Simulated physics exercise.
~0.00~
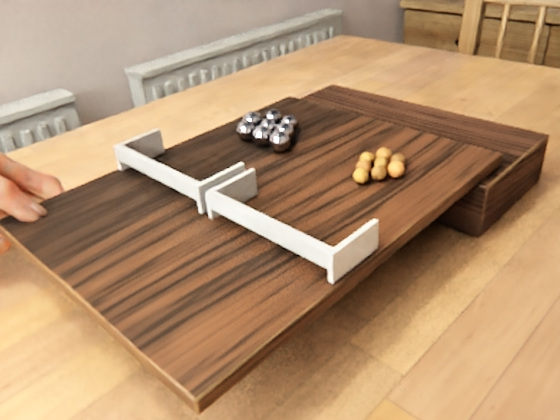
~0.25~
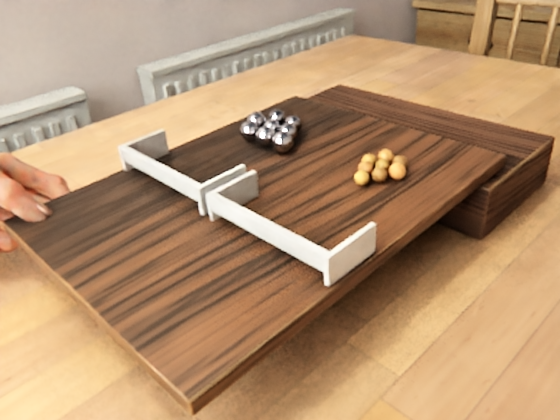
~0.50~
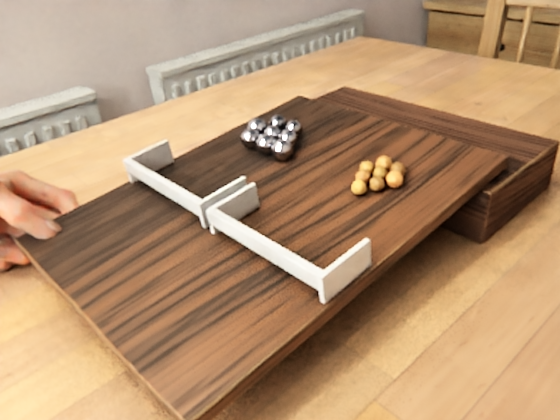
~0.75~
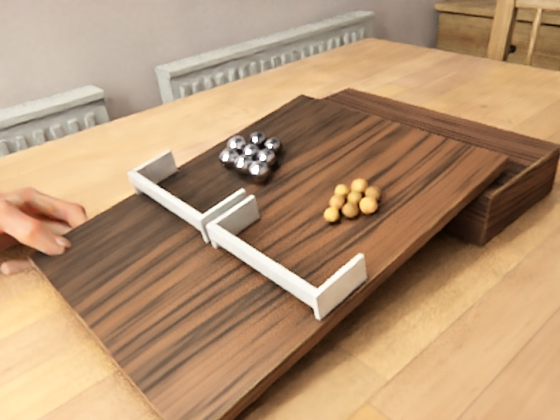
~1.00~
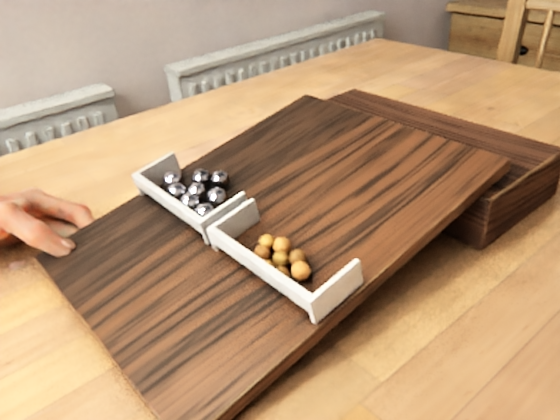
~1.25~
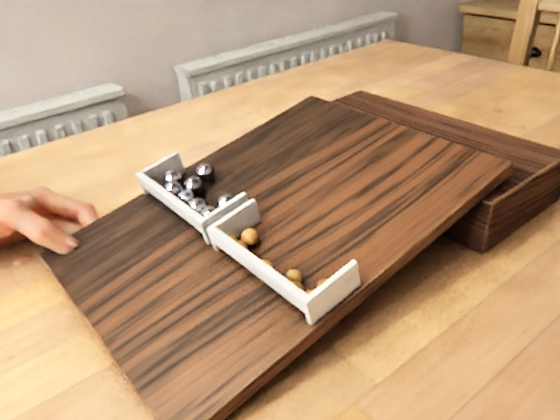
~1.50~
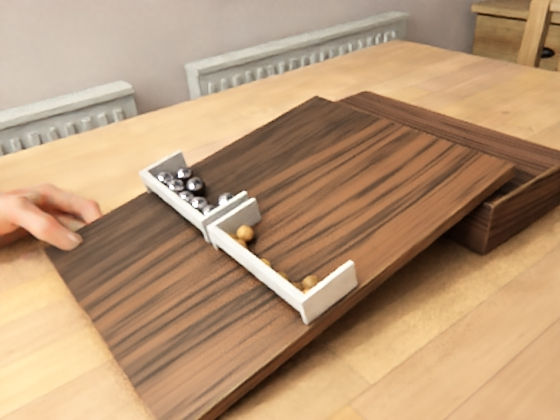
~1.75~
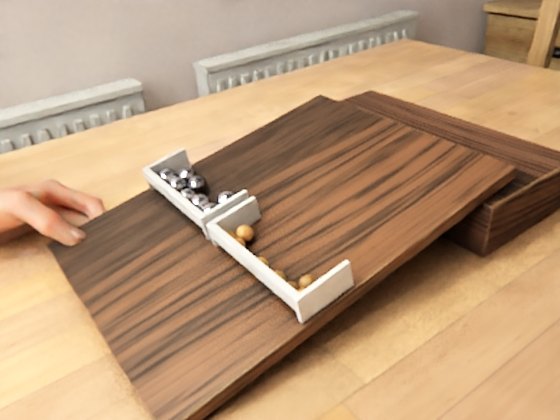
The video shows a hand holding one end of a dark striped wooden board propped on a wooden block, tilting it gradually until the silver balls and the yellowish wooden balls move down into separate white gates, where both groups stay gathered as the hand remains at the board.
